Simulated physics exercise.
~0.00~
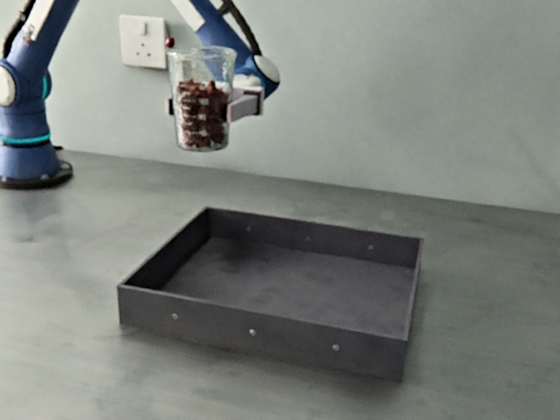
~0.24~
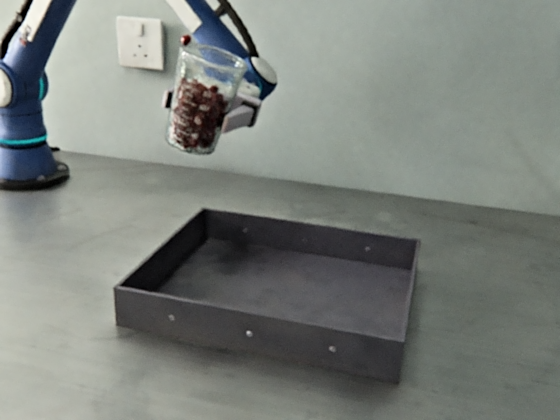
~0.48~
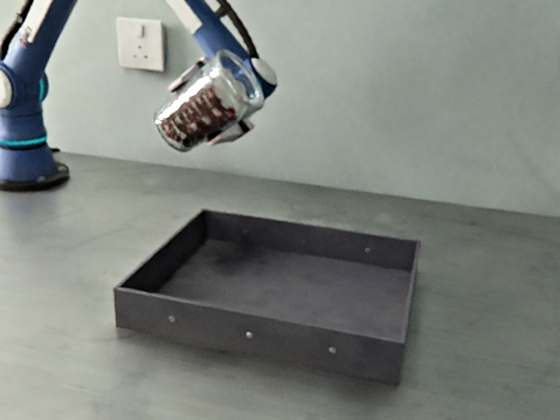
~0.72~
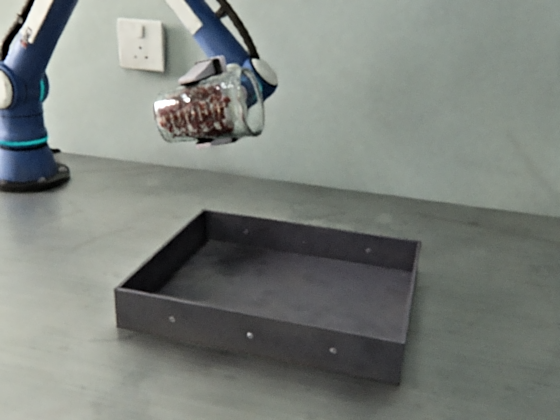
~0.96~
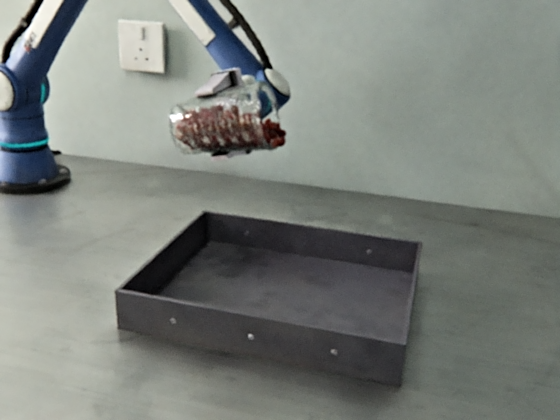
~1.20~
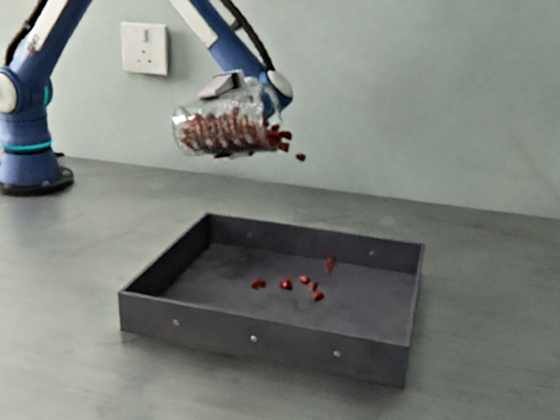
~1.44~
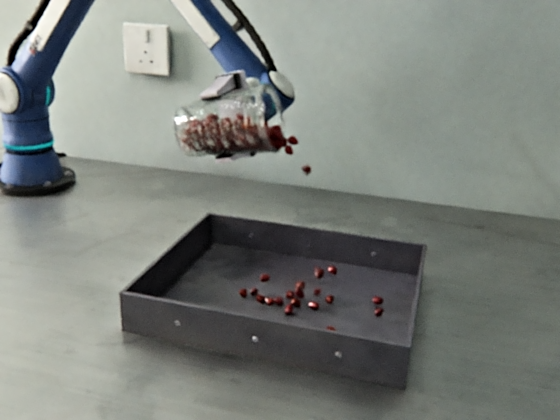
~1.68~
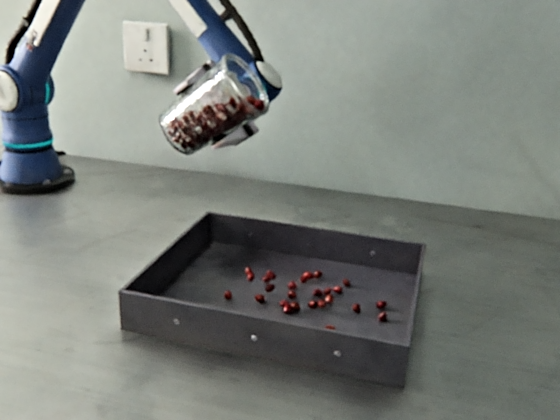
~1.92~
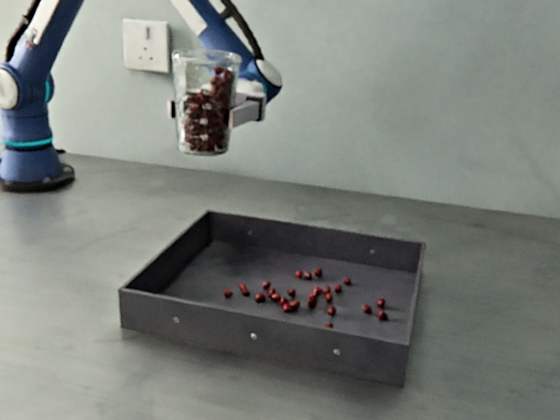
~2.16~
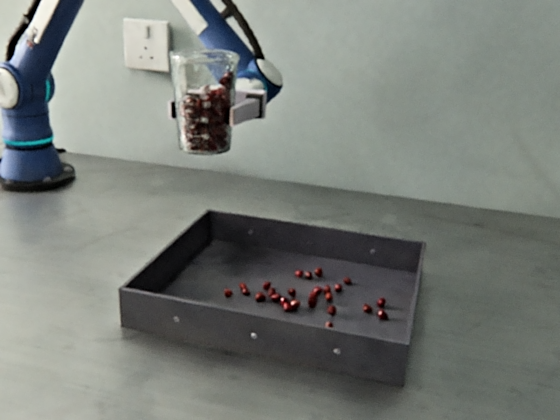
In the video, a blue and white robot arm tips a clear tumbler of dark red beans above a shallow dark tray, spilling some across its floor, then returns the tumbler upright with most of the beans still inside.
